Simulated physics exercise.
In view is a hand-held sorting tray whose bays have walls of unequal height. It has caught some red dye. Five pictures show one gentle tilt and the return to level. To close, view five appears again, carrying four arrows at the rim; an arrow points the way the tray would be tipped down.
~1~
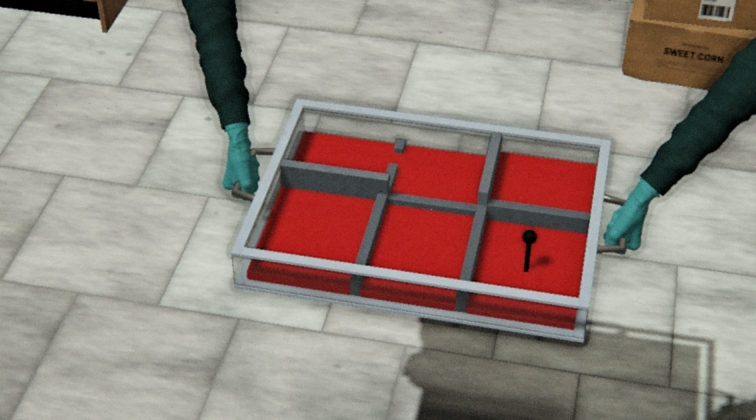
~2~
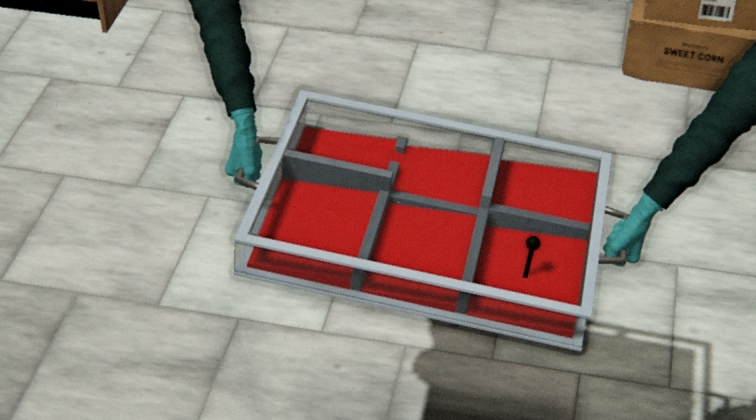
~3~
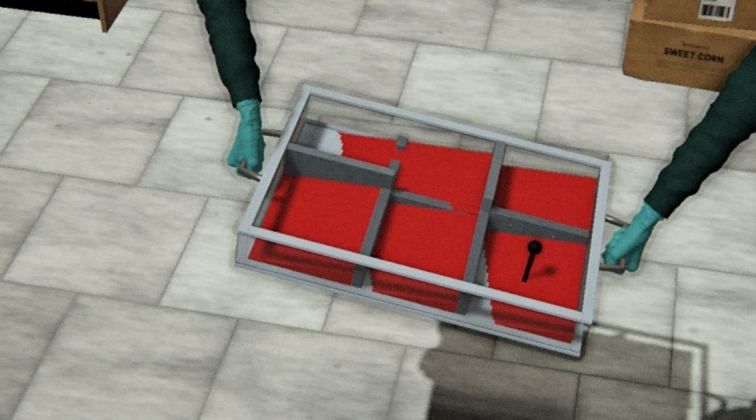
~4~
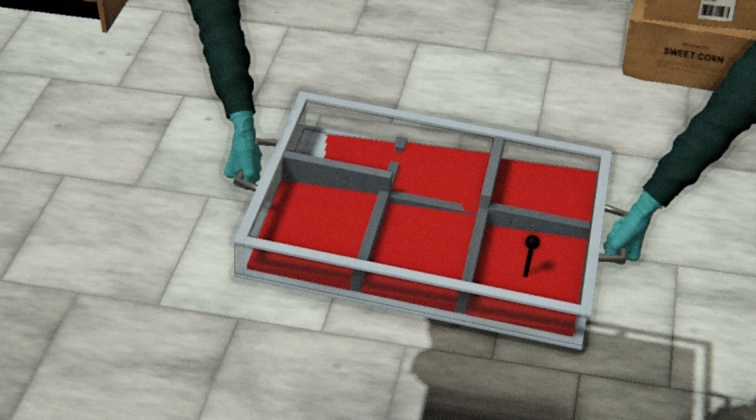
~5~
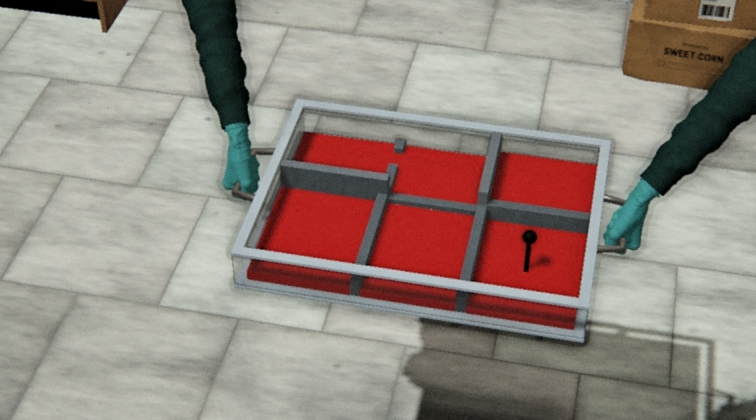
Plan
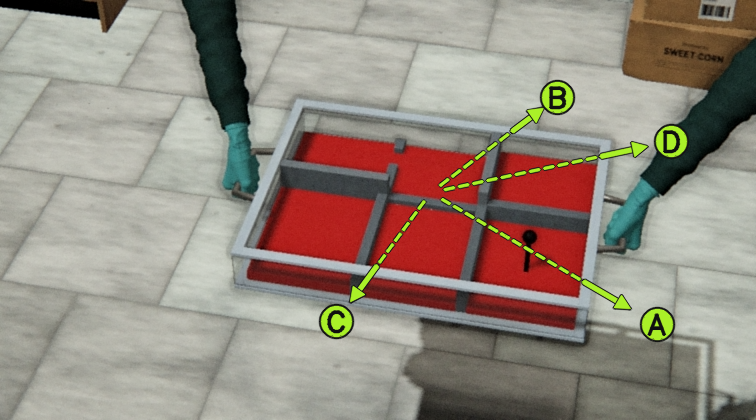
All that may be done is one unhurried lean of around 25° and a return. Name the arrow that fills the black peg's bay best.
It is A.
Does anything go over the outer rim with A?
Yes, some is lost.
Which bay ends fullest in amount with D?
That is the back right bay.
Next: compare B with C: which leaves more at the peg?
That is arrow C.
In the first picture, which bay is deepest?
The back right bay.
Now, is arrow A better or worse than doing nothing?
It is better.
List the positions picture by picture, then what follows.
In the first picture, the tray is level; deepest in the back right bay, at (541, 186), shallowest in the front right; black peg at (530, 237).
The second picture shows tipped about 5° down to the right; no wall is crossed.
The third picture shows tipped about 9° down to the right; liquid runs over the wall between the front middle and back middle bays; black peg at (535, 248).
The fourth picture shows tipped about 4° down to the right; liquid runs over the wall between the front middle and back middle bays.
In the fifth picture, the tray is level; deepest in the back right bay, at (541, 186), shallowest in the front right; black peg at (530, 237).
On the marked copy, A ends at (625, 306); B ends at (539, 111); C ends at (353, 297); D ends at (642, 147).
Choosing A, about 30 % of the liquid ends in the peg's bay; about 50 % goes over the rim.
Choosing B, about 6 % of the liquid ends in the peg's bay; about 34 % goes over the rim.
Choosing C, about 12 % of the liquid ends in the peg's bay; about 18 % goes over the rim.
Choosing D, about 8 % of the liquid ends in the peg's bay; about 36 % goes over the rim.
